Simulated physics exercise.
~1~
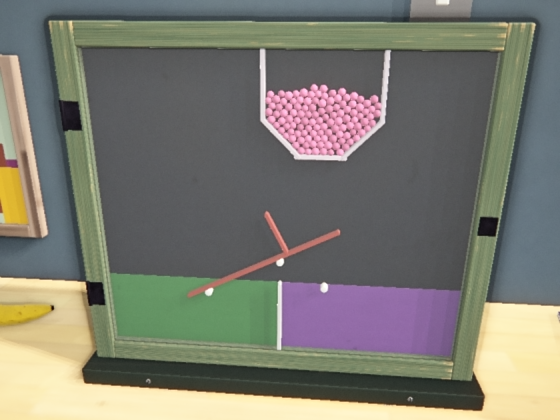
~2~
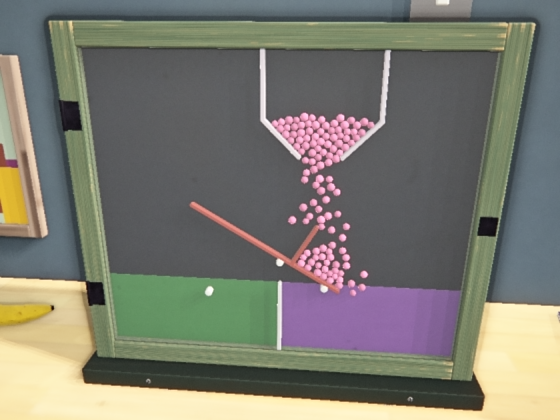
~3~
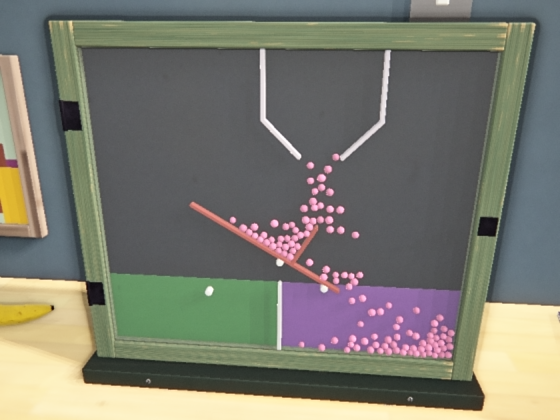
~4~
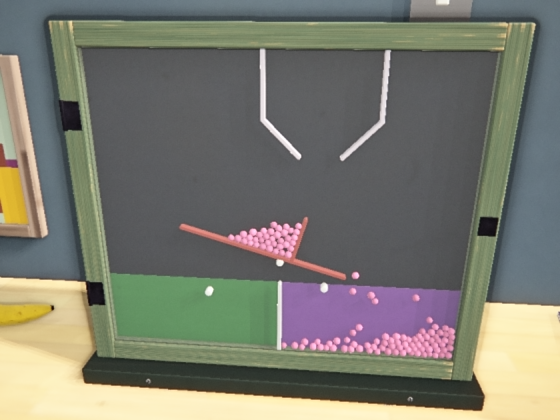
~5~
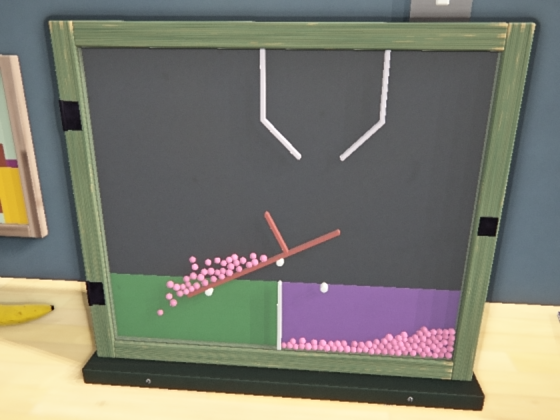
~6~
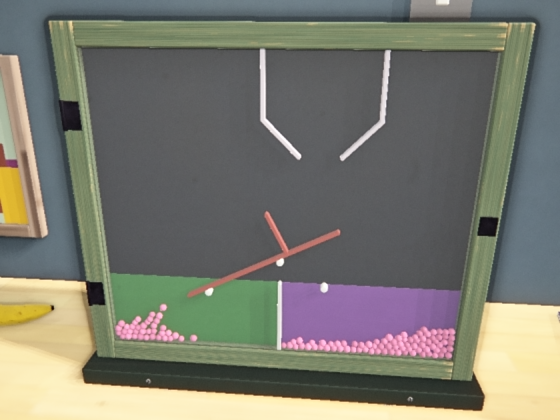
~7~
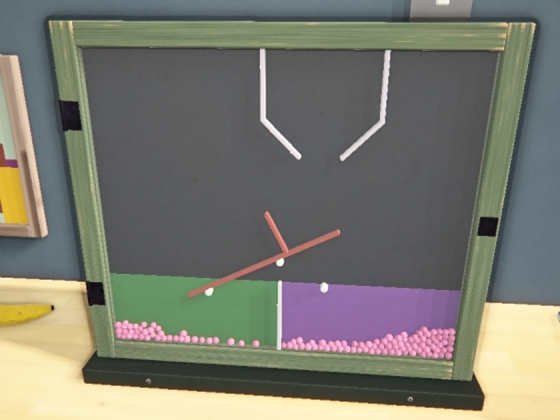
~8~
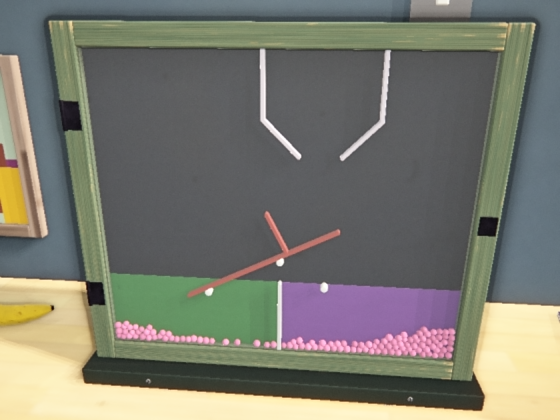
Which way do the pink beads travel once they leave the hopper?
They move down, falling onto the red tray and then into the bins below.
Inside a green-framed upright case, pink beads poured from a hopper onto a red tray, which tipped right and spilled most into the purple bin, then rocked back left and dropped the rest into the green bin, leaving itself empty.
